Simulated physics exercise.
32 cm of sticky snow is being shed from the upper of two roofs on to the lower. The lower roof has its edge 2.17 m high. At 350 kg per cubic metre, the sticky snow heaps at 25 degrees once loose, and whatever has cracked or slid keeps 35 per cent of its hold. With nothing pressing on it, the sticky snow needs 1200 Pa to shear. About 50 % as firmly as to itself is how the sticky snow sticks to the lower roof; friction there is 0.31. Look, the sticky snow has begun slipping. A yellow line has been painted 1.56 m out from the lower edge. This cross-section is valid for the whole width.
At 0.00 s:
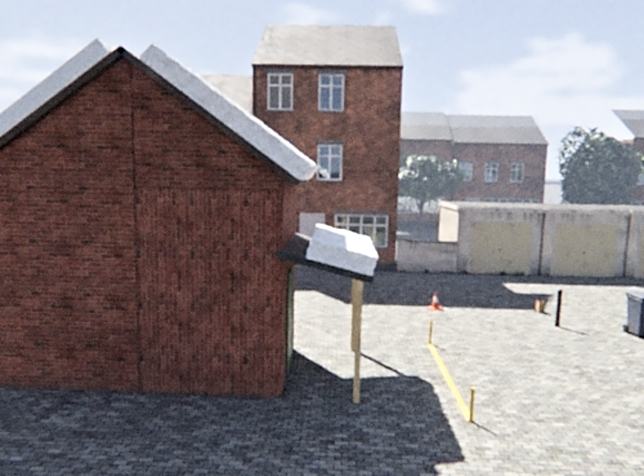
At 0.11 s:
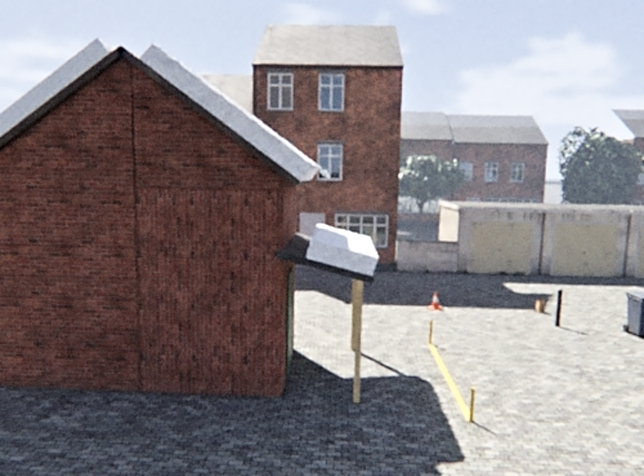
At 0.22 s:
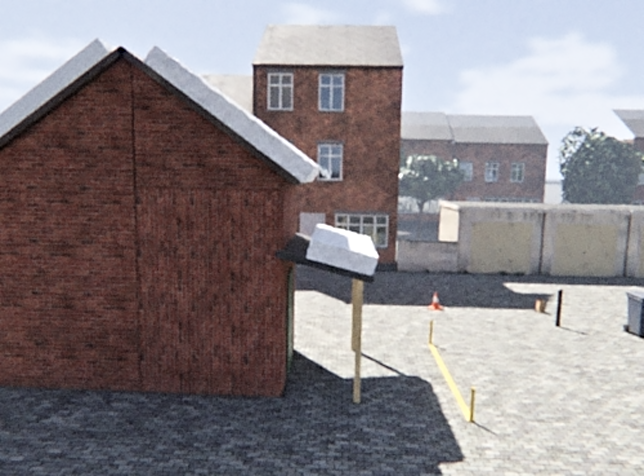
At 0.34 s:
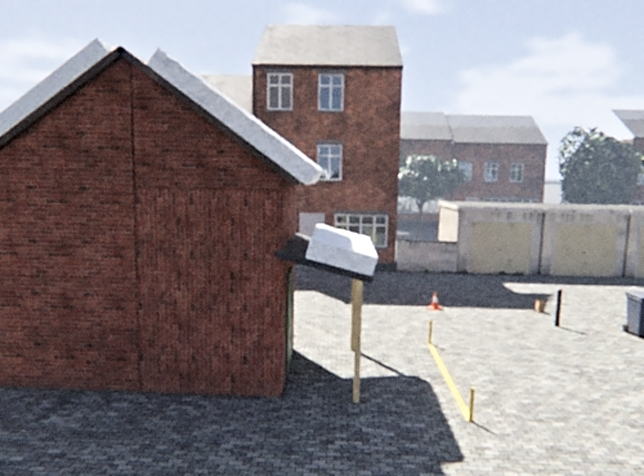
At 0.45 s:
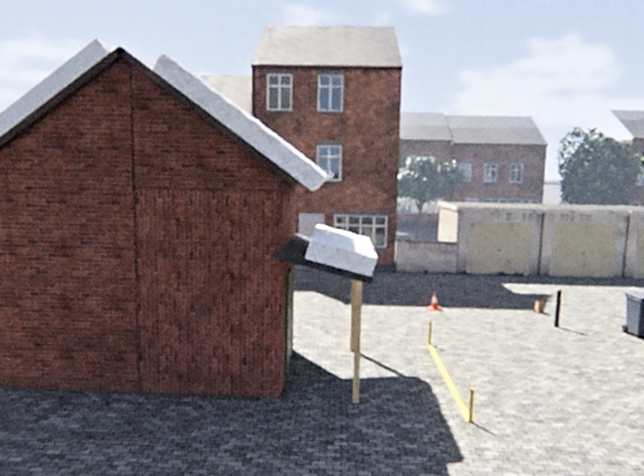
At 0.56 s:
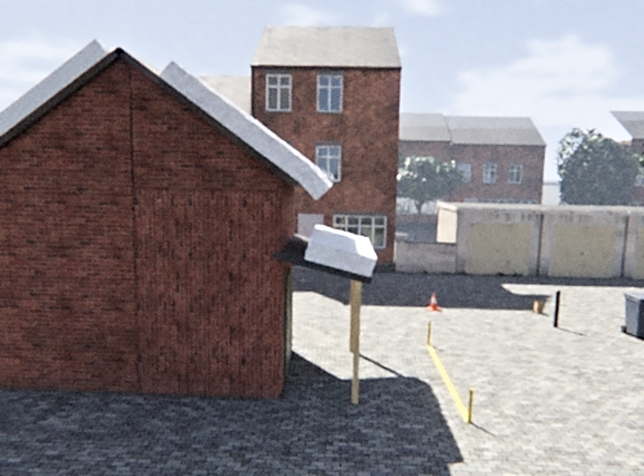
A thick layer of snow slid slowly down the right side of a brick building's roof, pulling away from the peak and poking out past the edge above a small snow-topped porch roof.
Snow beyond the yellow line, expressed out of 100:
About 47 out of 100.
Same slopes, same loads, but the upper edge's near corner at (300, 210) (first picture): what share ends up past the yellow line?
Roughly 25 per cent.
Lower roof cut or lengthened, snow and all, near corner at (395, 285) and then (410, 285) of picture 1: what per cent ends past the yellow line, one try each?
First 40 per cent, second 40 per cent.
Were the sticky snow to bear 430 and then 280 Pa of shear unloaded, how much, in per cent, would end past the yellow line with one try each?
First try roughly 55 per cent, second try roughly 55 per cent.
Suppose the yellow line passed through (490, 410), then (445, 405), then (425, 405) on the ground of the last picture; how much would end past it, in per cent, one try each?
35 %, 55 %, 65 %.
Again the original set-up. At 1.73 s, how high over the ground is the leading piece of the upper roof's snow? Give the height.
Measured height: Approx. 0.4 m.
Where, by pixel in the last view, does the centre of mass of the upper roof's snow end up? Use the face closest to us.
Pretty much at (486, 393), I'd say.
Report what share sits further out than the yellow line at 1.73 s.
0 %.
By 1.10 s, none is below the lower edge and 0 % is past the line.
By 1.73 s, 35 % is below the lower edge and 0 % is past the line.
By 2.37 s, 80 % is below the lower edge and 39 % is past the line.
By 3.00 s, 81 % is below the lower edge and 47 % is past the line.
By 3.70 s, at the end, 81 % is below the lower edge and 47 % is past the line.
